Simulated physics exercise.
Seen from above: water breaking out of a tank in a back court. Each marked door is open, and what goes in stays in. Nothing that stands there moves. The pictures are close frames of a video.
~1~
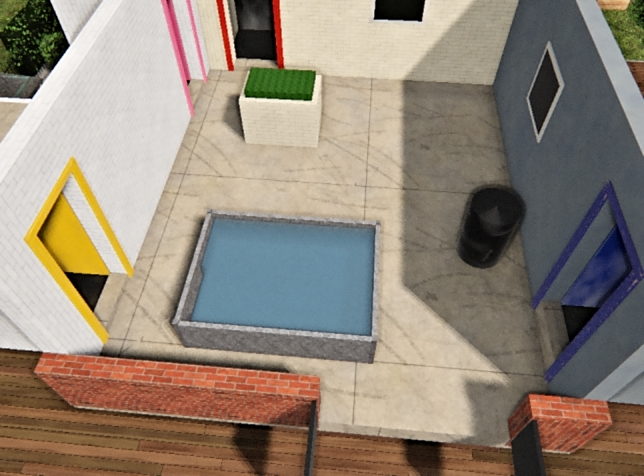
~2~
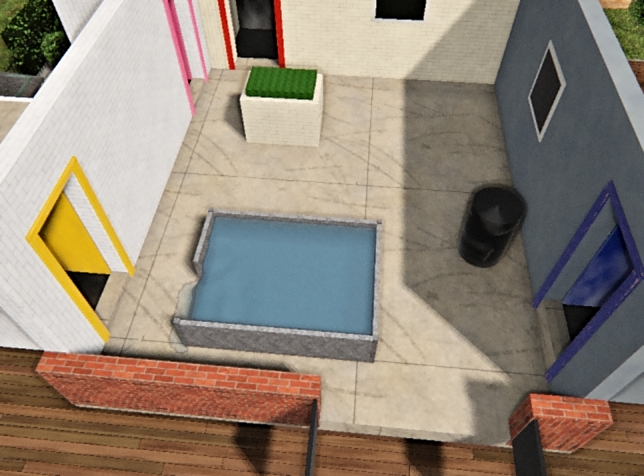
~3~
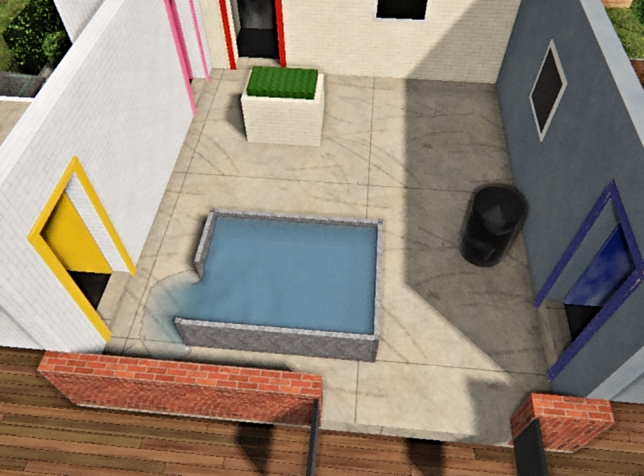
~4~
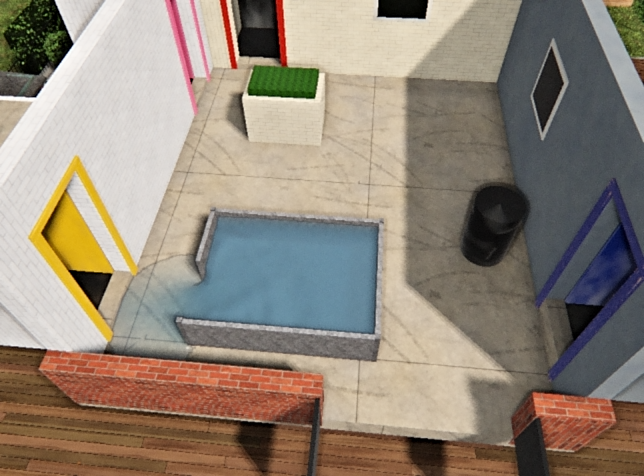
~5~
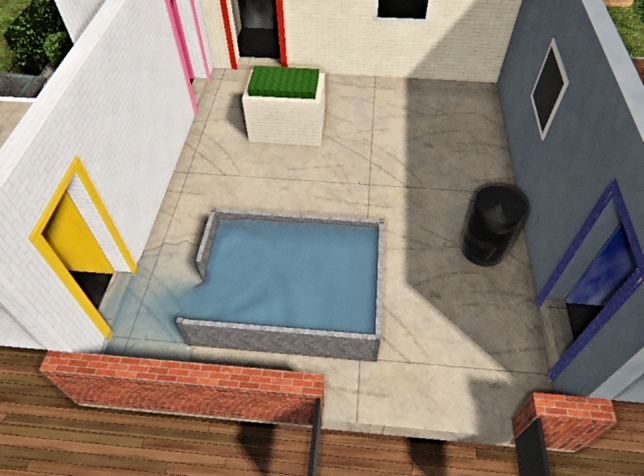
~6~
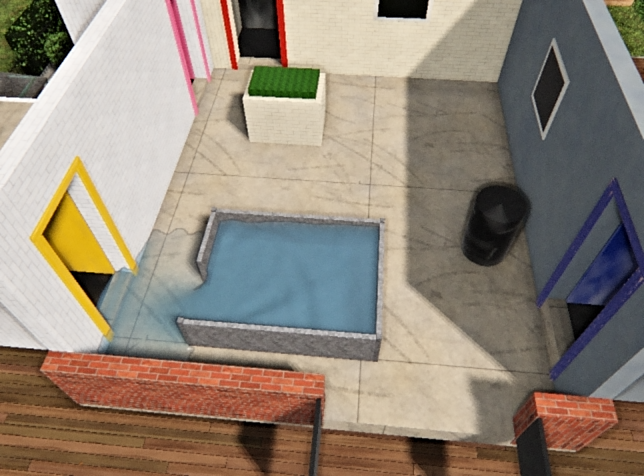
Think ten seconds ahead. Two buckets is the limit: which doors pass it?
The blue door holds within the limit; the yellow door floods; the pink door holds within the limit; the red door holds within the limit.
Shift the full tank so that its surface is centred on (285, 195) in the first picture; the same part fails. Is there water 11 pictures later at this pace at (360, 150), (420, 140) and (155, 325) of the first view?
One after the other: Not flooded, dry, under water.
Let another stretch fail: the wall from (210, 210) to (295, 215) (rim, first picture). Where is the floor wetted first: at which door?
First comes the door marked pink.
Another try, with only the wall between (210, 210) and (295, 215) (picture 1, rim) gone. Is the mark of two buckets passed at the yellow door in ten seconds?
In short: The yellow one lets less in.
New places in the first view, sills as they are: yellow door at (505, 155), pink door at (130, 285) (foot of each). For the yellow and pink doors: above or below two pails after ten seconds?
The yellow door holds, the pink door floods.
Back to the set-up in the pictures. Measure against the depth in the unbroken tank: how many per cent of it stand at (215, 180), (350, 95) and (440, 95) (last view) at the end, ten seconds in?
Roughly 6, 4 and 2 per cent, in turn.
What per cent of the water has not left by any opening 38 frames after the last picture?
Close to 74 %.
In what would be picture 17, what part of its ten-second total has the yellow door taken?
Some 45 per cent.
A moment on, water covers 10 % of the floor; the blue door not reached, the yellow door far over two buckets in, the pink door not reached, the red door not reached.
Next, water covers 15 % of the floor; the blue door not reached, the yellow door far over two buckets in, the pink door not reached, the red door not reached.
Then, water covers 35 % of the floor; the blue door not reached, the yellow door far over two buckets in, the pink door wet at the sill, nothing in, the red door not reached.
Later, water covers 55 % of the floor; the blue door wet at the sill, nothing in, the yellow door far over two buckets in, the pink door wet at the sill, nothing in, the red door wet at the sill, nothing in.
In the end, water covers 85 % of the floor; the blue door wet at the sill, nothing in, the yellow door far over two buckets in, the pink door wet at the sill, nothing in, the red door wet at the sill, nothing in.
